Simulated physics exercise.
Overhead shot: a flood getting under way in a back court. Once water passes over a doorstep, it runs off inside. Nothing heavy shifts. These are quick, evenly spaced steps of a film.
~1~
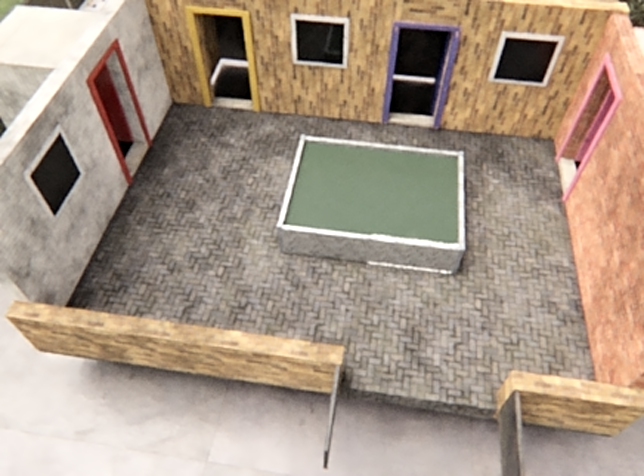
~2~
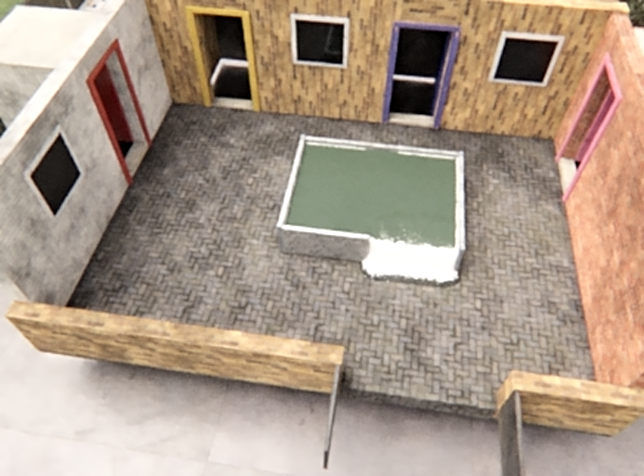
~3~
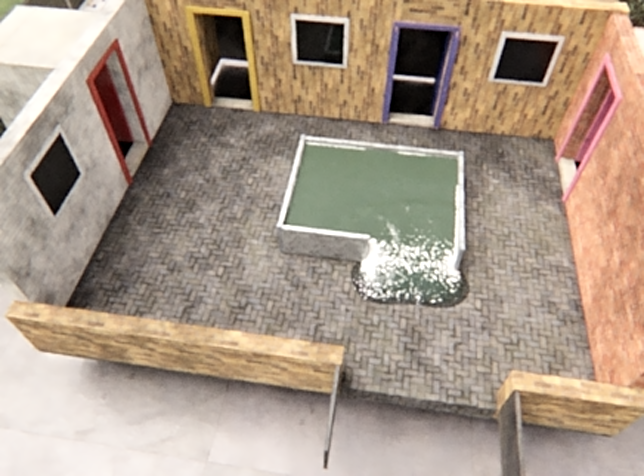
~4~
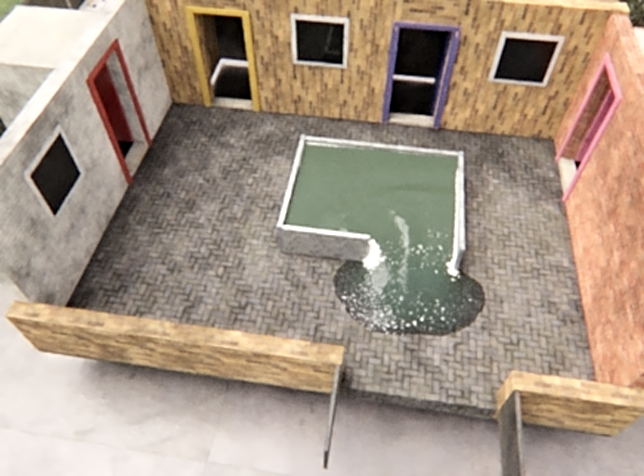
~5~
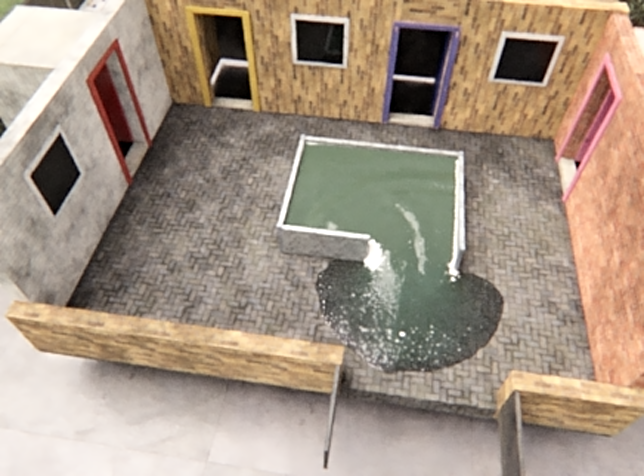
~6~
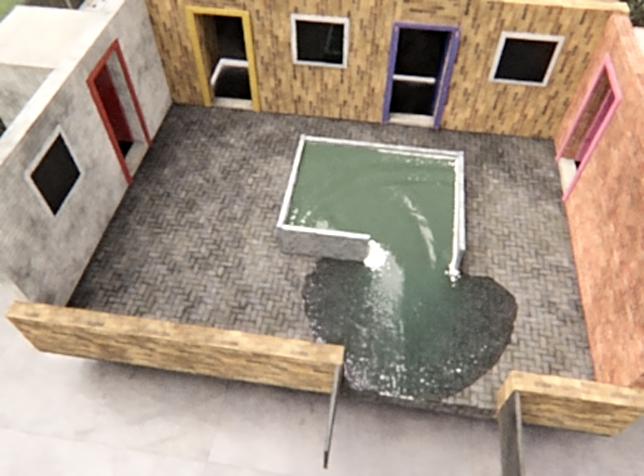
In a paved courtyard, green water bursts through the front right of a low tank, foaming and spreading across the dark paving.
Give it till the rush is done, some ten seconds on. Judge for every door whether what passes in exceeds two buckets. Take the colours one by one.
As I see it, the blue door will be at or under the cap; the yellow door will be at or under the cap; the red door will be at or under the cap; the pink door will be at or under the cap.
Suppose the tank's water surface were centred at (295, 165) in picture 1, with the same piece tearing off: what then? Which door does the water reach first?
It's the red one.
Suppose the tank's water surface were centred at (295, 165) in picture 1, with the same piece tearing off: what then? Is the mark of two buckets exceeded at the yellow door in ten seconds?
Yellow exceeds the threshold.
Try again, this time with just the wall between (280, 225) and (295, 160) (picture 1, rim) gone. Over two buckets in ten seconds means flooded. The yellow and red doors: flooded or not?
The yellow door exceeds the limit, the red door exceeds the limit.
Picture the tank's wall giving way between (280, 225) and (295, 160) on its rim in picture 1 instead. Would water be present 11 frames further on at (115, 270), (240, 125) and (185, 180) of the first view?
Taking the spots in turn: Swamped, untouched and swamped.
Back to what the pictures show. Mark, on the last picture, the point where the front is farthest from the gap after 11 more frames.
Somewhere near (161, 344).
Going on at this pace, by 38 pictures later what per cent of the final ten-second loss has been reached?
About 80 per cent.
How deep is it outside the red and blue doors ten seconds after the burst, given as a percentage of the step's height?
Near 20 and 40 in a hundred.
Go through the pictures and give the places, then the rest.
The first frame shows still water in the open tank at (375, 191).
In the second frame, the front is at (454, 280), out from the gap at (410, 259).
In the third frame, water pours out at (410, 259) and has run to (458, 297).
In the fourth frame, the front is at (371, 324), out from the gap at (410, 259).
In the fifth frame, water pours out at (410, 260) and has run to a hidden place.
In the sixth frame, water pours out at (410, 259) and has run to a hidden place.
A moment on, water covers 15 % of the floor; the blue door not reached, the yellow door not reached, the red door not reached, the pink door not reached.
Next, water covers 20 % of the floor; the blue door not reached, the yellow door not reached, the red door not reached, the pink door not reached.
Then, water covers 35 % of the floor; the blue door not reached, the yellow door not reached, the red door not reached, the pink door not reached.
Later, water covers 55 % of the floor; the blue door not reached, the yellow door not reached, the red door not reached, the pink door wet at the sill, nothing in.
In the end, water covers 75 % of the floor; the blue door wet at the sill, nothing in, the yellow door not reached, the red door wet at the sill, nothing in, the pink door wet at the sill, nothing in.
